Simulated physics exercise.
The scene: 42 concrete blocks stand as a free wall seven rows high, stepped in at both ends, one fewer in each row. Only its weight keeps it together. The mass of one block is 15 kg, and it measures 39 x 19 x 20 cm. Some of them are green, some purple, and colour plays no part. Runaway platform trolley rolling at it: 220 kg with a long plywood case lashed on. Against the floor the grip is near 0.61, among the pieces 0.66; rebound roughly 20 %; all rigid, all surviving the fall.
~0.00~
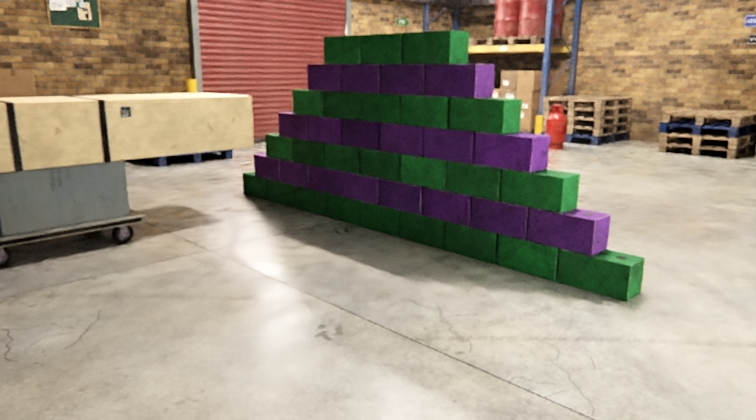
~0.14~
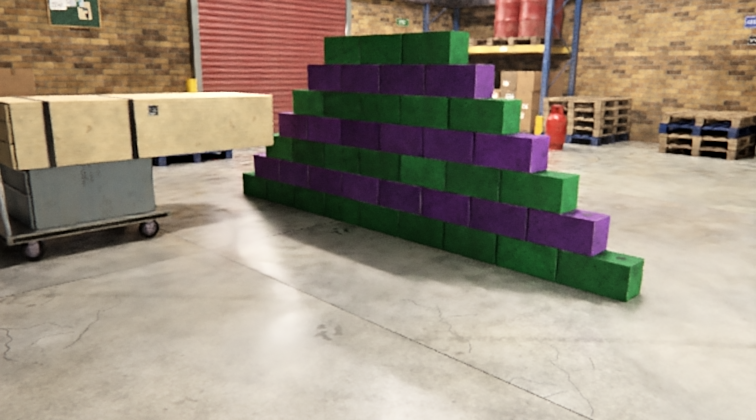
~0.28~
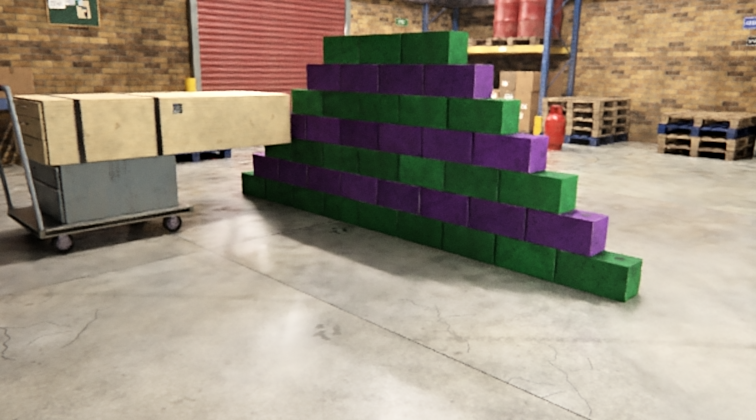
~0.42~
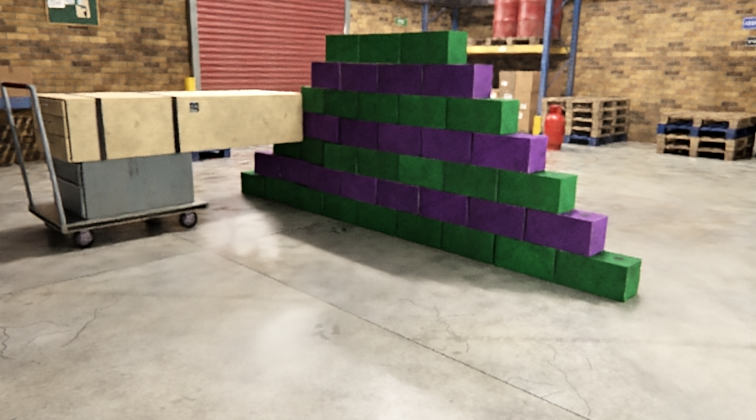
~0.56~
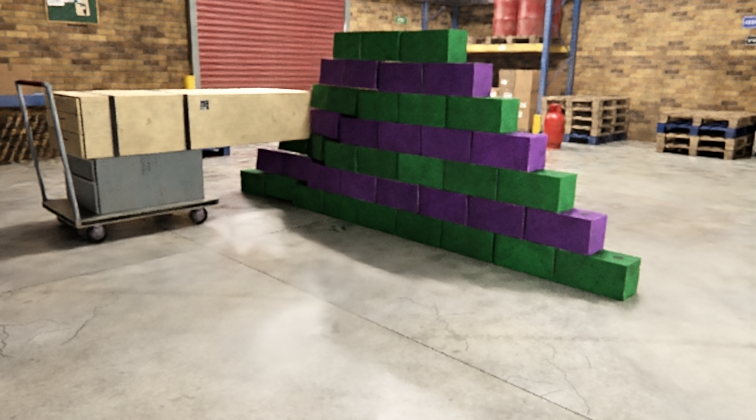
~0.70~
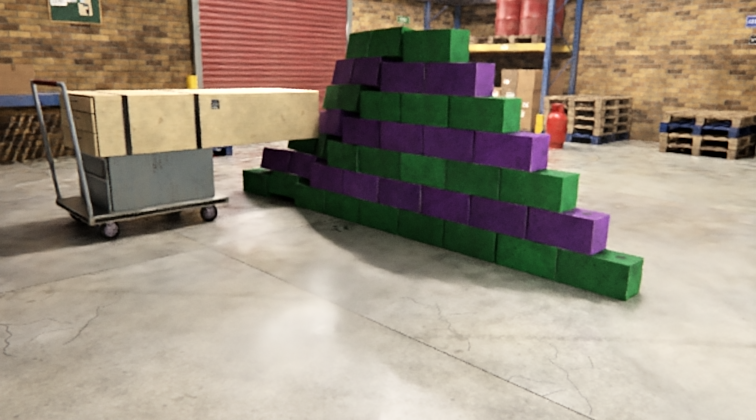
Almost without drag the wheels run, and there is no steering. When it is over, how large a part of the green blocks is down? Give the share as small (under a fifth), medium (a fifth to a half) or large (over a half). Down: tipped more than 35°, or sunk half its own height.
The share is medium.
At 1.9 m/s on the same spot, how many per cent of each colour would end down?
Down at the end: Green 30 per cent, purple 30 per cent.
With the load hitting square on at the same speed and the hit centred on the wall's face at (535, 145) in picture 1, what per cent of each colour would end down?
Green 30 %, purple 30 %.
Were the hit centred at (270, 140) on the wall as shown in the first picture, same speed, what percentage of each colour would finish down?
That hit would leave green at 30 and purple at 30 per cent down.
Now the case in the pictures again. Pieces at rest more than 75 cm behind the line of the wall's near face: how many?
4 or so.
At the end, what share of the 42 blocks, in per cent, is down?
I'd put it at roughly 30 per cent of them.
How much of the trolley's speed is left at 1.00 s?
0.5 m/s.
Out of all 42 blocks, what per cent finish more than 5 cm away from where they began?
That comes to 30 in a hundred.
After 1.00 s, load 41 cm past the wall's line, still rolling; 7 of the 24 green blocks down (13 of 42 in all colours); top green block leaning 41°, 12 cm lower; top purple block leaning 41°, 12 cm lower.
After 1.34 s, load 55 cm past the wall's line, still rolling; 7 of the 24 green blocks down (13 of 42 in all colours); top green block on its side; top purple block on its side.
At rest (2.3 s), load 84 cm past the wall's line, still rolling; 7 of the 24 green blocks down (13 of 42 in all colours); top green block on its side; top purple block on its side. That is 29 per cent. As the last picture would show them, middles, top green block near (578, 214), top purple block near (502, 200).
